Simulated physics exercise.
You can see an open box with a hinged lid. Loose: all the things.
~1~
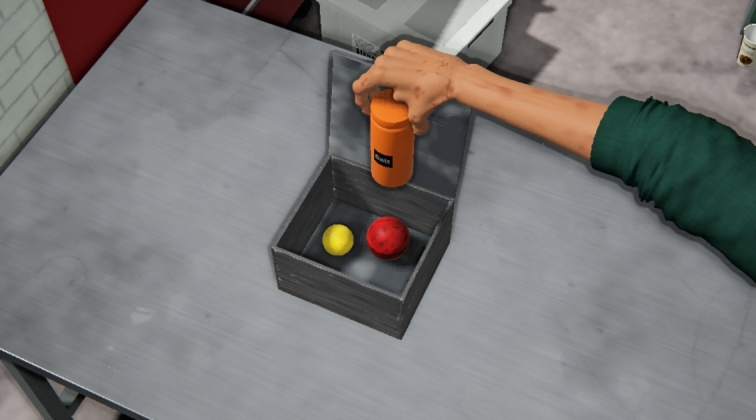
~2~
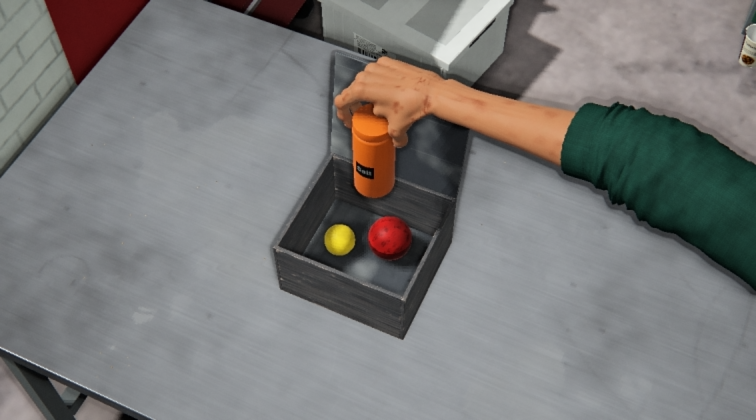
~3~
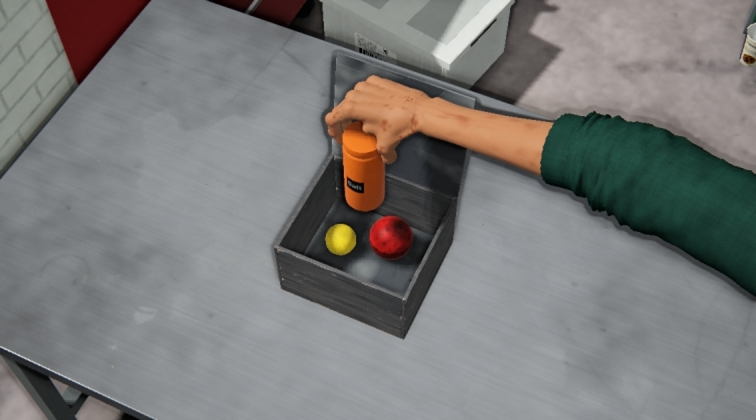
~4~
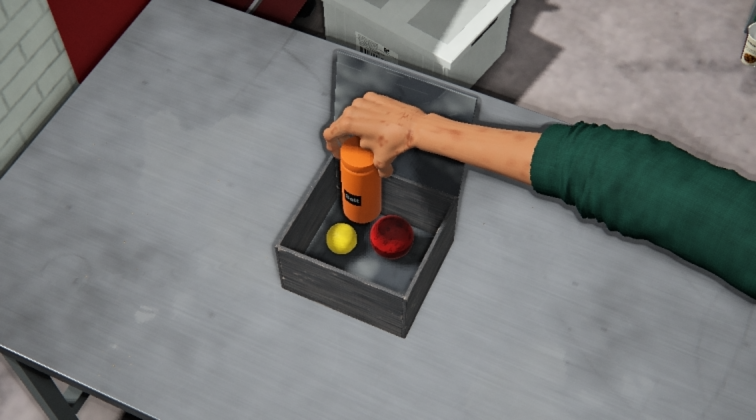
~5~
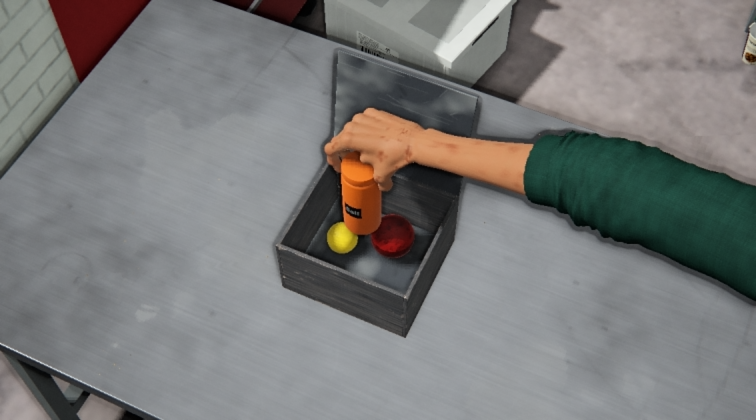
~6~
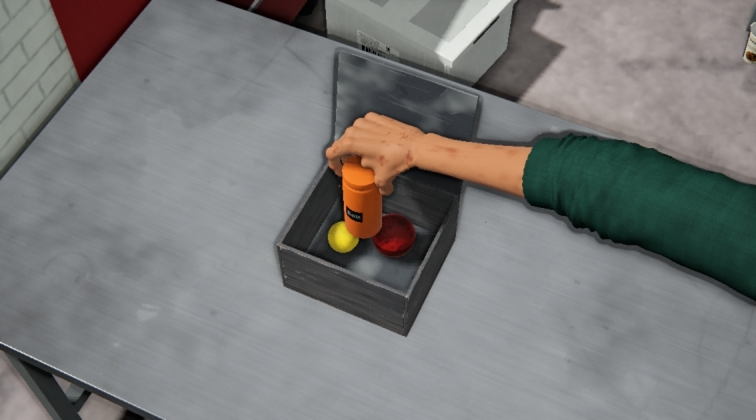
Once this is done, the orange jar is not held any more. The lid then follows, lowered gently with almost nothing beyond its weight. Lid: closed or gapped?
Closed.
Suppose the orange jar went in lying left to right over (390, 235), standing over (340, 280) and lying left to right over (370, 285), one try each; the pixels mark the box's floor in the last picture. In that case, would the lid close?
First try: It comes fully down; second try: It gets propped open; third try: It comes fully down.
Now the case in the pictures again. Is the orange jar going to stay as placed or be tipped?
The orange jar ends up leaning.
Then, 0.40 s past the last view, orange jar rocked 51° from its first pose near (352, 228); red ball displaced a little.
Then, 1.00 s past the last view, lid starting down; orange jar on its side near (362, 262); red ball displaced about its own width; yellow lemon displaced about its own width.
Then, 1.60 s past the last view, lid 53° above the rim; orange jar on its side near (362, 262); red ball displaced about its own width; yellow lemon displaced about its own width.
Then, 1.90 s past the last view, lid 20° above the rim; orange jar on its side near (363, 262); red ball displaced about its own width; yellow lemon displaced about its own width.
Finally, lid shut; down or leaning hard in the box, orange jar; moved from the start, yellow lemon and red ball. Final places as the last picture's camera would see them, orange jar near (363, 262).
